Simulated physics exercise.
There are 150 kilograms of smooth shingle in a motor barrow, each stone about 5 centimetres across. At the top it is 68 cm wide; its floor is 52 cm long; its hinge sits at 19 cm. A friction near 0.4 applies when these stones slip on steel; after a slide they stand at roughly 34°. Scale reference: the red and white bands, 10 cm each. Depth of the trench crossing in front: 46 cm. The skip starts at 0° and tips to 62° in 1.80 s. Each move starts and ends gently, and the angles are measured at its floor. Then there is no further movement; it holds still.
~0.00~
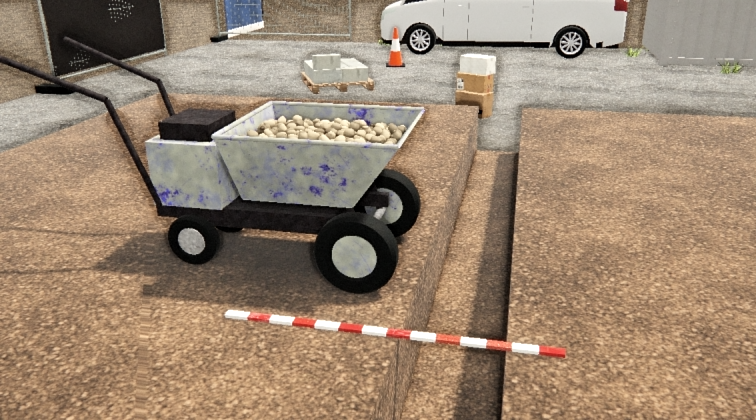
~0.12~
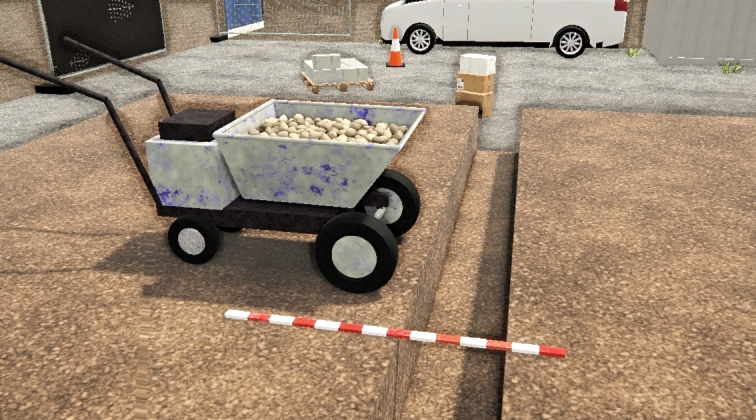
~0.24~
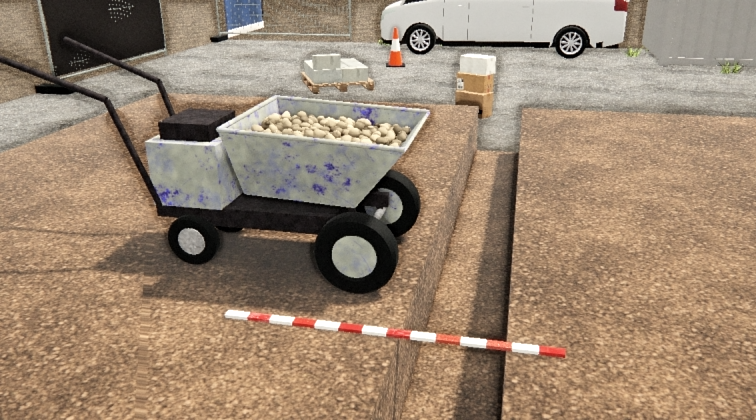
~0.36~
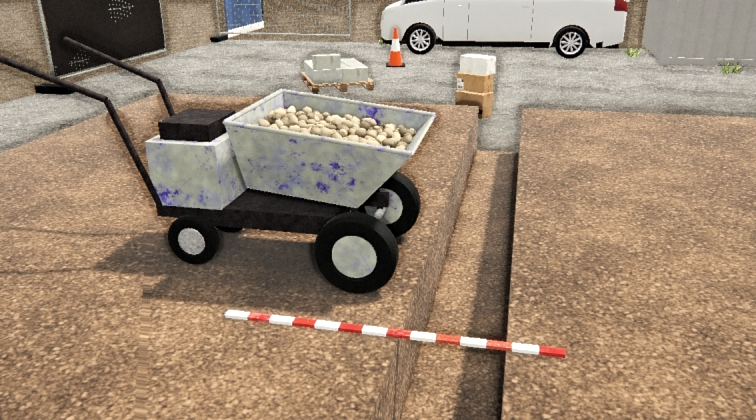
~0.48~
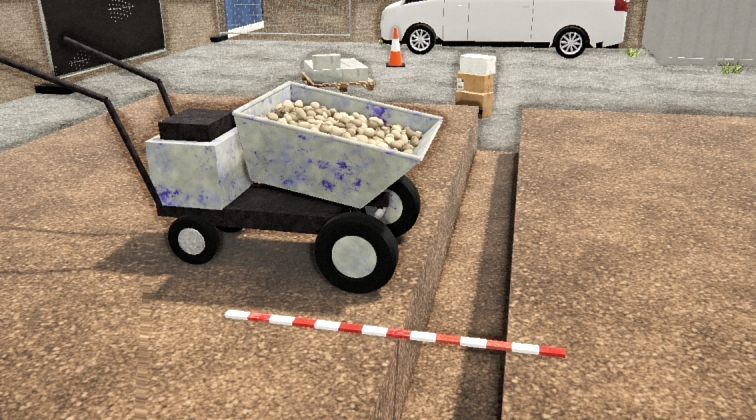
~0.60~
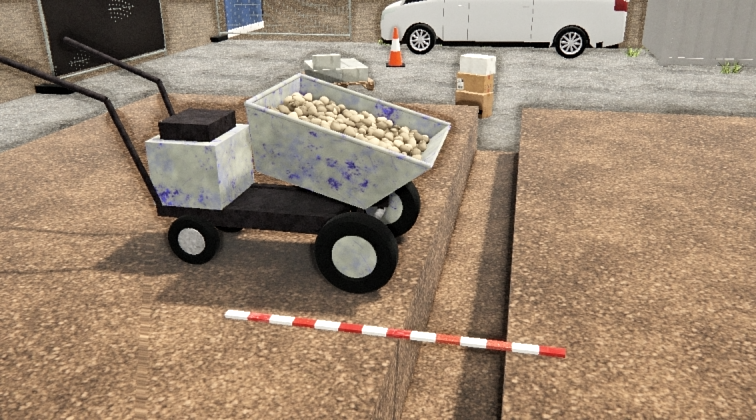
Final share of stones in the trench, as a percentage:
50 per cent.
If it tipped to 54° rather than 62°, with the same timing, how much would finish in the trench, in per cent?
Some 35 in a hundred, I'd say.
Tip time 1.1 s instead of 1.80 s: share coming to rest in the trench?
It would come to roughly 45 per cent.
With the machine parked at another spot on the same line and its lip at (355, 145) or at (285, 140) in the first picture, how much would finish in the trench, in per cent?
I'd say some 85 per cent and some 65 per cent.
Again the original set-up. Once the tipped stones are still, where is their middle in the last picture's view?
About (502, 333).
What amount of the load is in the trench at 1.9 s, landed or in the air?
Some 10 per cent.
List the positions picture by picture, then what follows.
In the first picture, lip at (398, 147), floor tilted 0°, highest stones at (311, 127).
In the second picture, lip at (400, 148), floor tilted 1°, highest stones at (304, 125); the stones move at 0.1 m/s on average.
In the third picture, the skip is at 3°, its lip at (405, 150); the top of the load is at (301, 123); the stones move at 0.2 m/s on average.
In the fourth picture, the skip is at 6°, its lip at (412, 154); the top of the load is at (294, 115); the stones move at 0.3 m/s on average.
In the fifth picture, lip at (421, 159), floor tilted 11°, highest stones at (294, 110); the stones move at 0.3 m/s on average.
In the sixth picture, lip at (431, 167), floor tilted 16°, highest stones at (302, 102); the stones move at 0.4 m/s on average.
After 1.4 s the floor is at 52°; 100 % in the skip; the foremost stones are at (479, 201).
After 1.9 s the floor is at 62°; 67 % in the skip, 10 % in the trench, 22 % past the trench; the foremost stones are at (593, 281).
After 2.2 s the floor is at 62°; 45 % in the skip, 18 % in the trench, 37 % past the trench; the foremost stones are at (681, 291).
After 4.2 s the floor is at 62°; 12 % in the skip, 50 % in the trench, 38 % past the trench; the foremost stones are at (732, 296).
